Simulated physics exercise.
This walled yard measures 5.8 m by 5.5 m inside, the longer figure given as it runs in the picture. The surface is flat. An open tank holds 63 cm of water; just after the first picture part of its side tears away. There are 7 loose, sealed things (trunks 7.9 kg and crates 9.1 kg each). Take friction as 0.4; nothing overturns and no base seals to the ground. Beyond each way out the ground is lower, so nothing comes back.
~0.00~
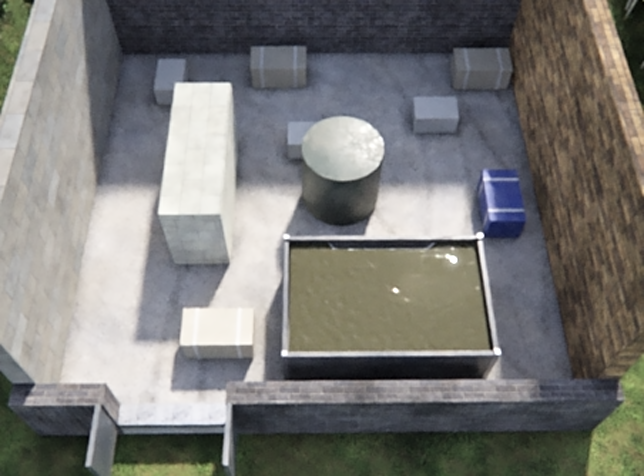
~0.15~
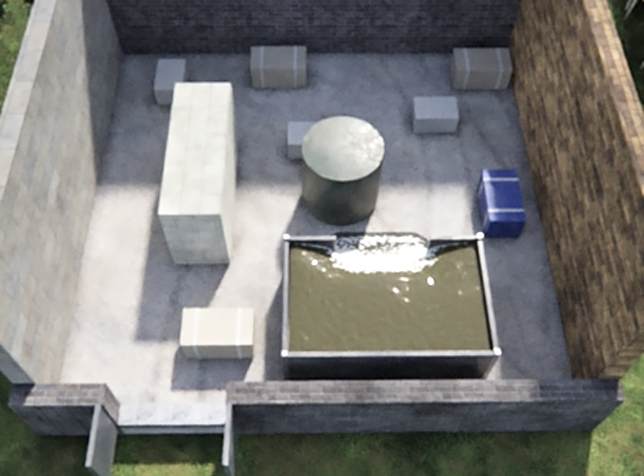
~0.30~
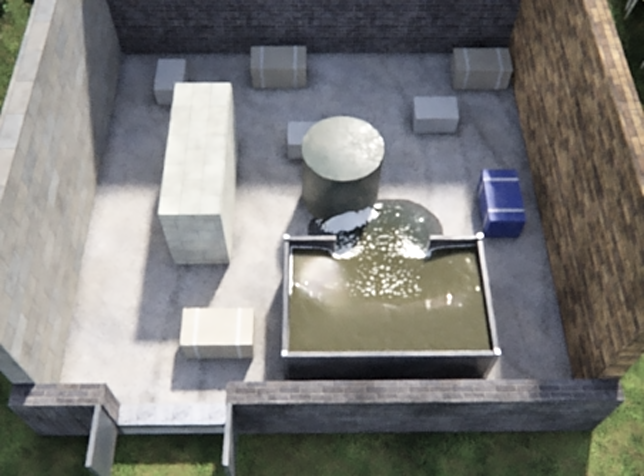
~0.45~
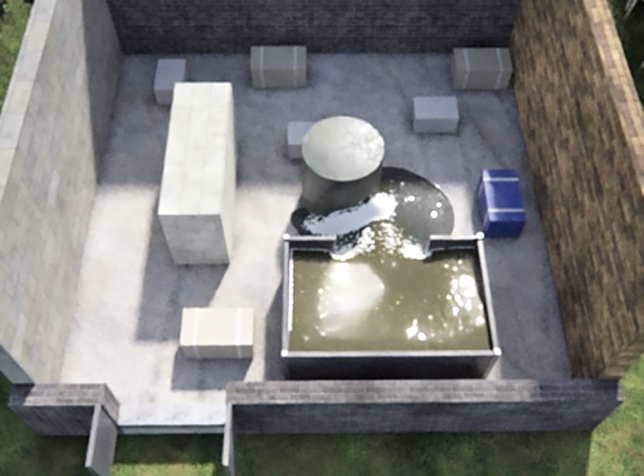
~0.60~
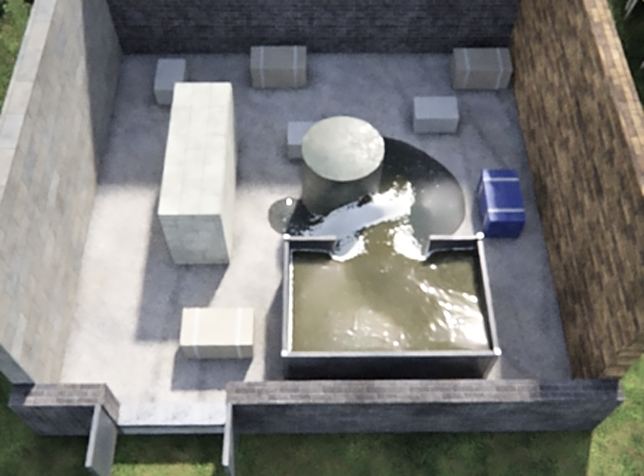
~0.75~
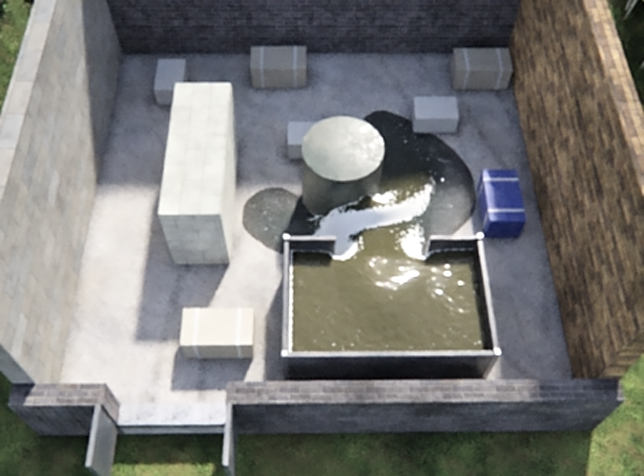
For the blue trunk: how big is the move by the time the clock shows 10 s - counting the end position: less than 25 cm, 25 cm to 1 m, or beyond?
The blue trunk gets carried off.
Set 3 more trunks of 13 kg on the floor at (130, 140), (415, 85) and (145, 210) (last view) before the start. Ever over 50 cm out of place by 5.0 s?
In that order: Less, past it, under.
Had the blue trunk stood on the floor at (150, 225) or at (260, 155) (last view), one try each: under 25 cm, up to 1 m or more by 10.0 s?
In that order: It gets carried off; it ends far away.
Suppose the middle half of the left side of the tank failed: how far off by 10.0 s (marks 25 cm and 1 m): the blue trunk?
In that case the blue trunk holds its place.
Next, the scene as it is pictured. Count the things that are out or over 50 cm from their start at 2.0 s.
By then 1.
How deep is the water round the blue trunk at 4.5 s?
Roughly 3 cm.
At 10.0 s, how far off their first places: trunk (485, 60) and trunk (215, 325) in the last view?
In that order: 400 cm, gone out.
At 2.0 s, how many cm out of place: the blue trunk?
Roughly 30 cm by then.
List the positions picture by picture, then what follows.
The first picture shows the blue trunk at (504, 195) rests on the ground; water covers 3.2 m2; 0 of 7 have shifted.
The second picture shows the blue trunk at (504, 195) rests on the ground; 3.8 m2 under water; 0 of 7 have shifted.
The third picture shows the blue trunk at (504, 195), on the bottom; water covers 4.4 m2; 0 of 7 have shifted.
The fourth picture shows the blue trunk at (504, 195) rests on the ground; 5.0 m2 under water; 0 of 7 have shifted.
The fifth picture shows the blue trunk at (504, 195), on the bottom; 5.8 m2 under water; 0 of 7 have shifted.
The sixth picture shows the blue trunk at (504, 195) rests on the ground; water covers 6.9 m2; 0 of 7 have shifted.
After 2.0 s the blue trunk is near (526, 204), 0.3 m from its start, aground; 0 of 7 are out; 1 afloat.
After 4.5 s the blue trunk is near (513, 253), 0.9 m from its start, aground; 0 of 7 are out; 5 afloat.
After 7.0 s the blue trunk is near (524, 325), 1.8 m from its start, afloat; 1 of 7 are out; 6 afloat.
After 10.0 s the blue trunk is near (543, 348), 2.1 m from its start, afloat; 1 of 7 are out; 6 afloat.
